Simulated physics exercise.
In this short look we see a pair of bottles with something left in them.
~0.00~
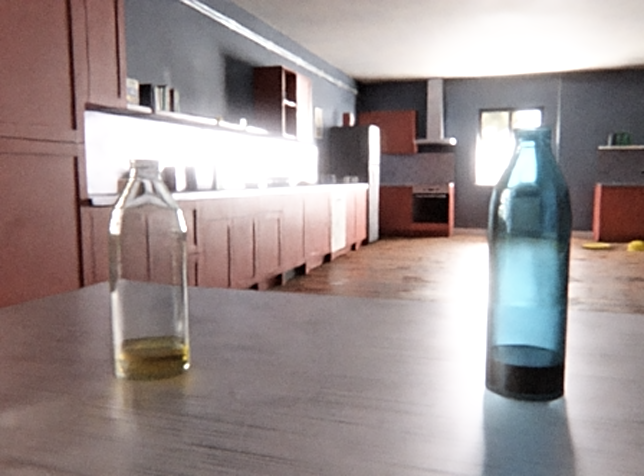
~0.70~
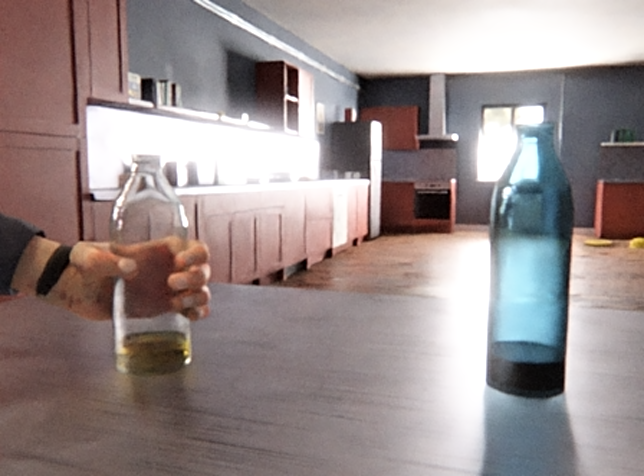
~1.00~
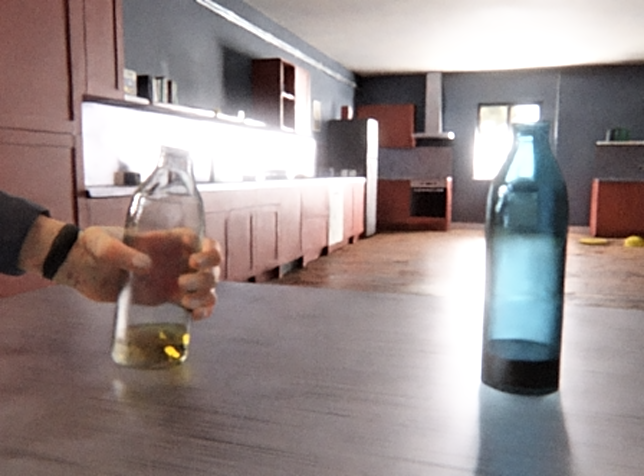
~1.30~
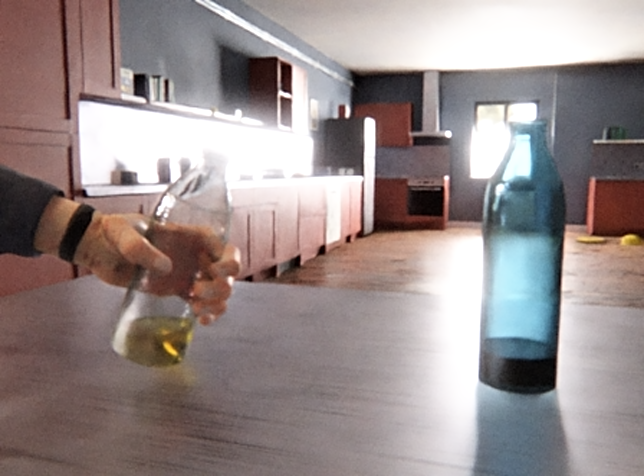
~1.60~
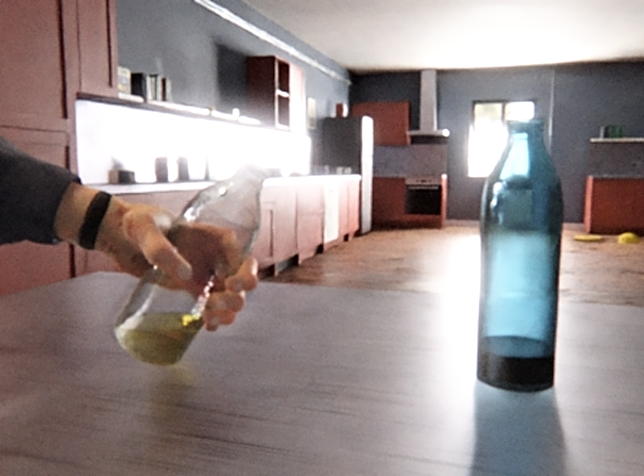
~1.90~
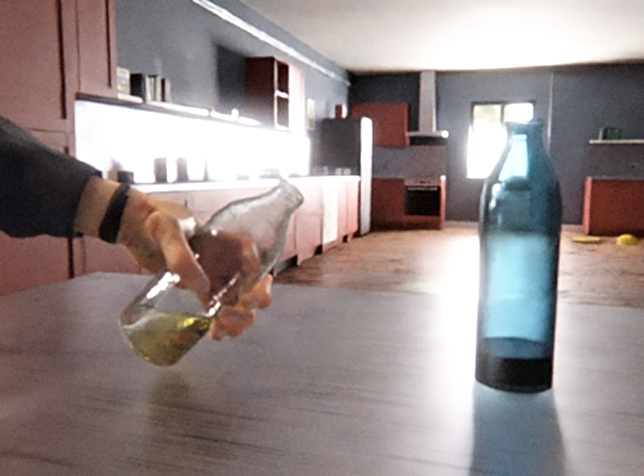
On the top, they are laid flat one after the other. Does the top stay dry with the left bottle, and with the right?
Left: Yes, dry; right: Yes, dry.
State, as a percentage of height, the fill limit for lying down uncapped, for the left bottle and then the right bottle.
In order, the limits are 26 % and 22 %.
After 2.6 s, the left bottle is nearly down; left bottle, nothing comes out.
After 3.6 s, the left bottle lies flat; left bottle, nothing comes out.
After 6.5 s, both lie flat; left bottle, nothing comes out; right bottle, nothing comes out.
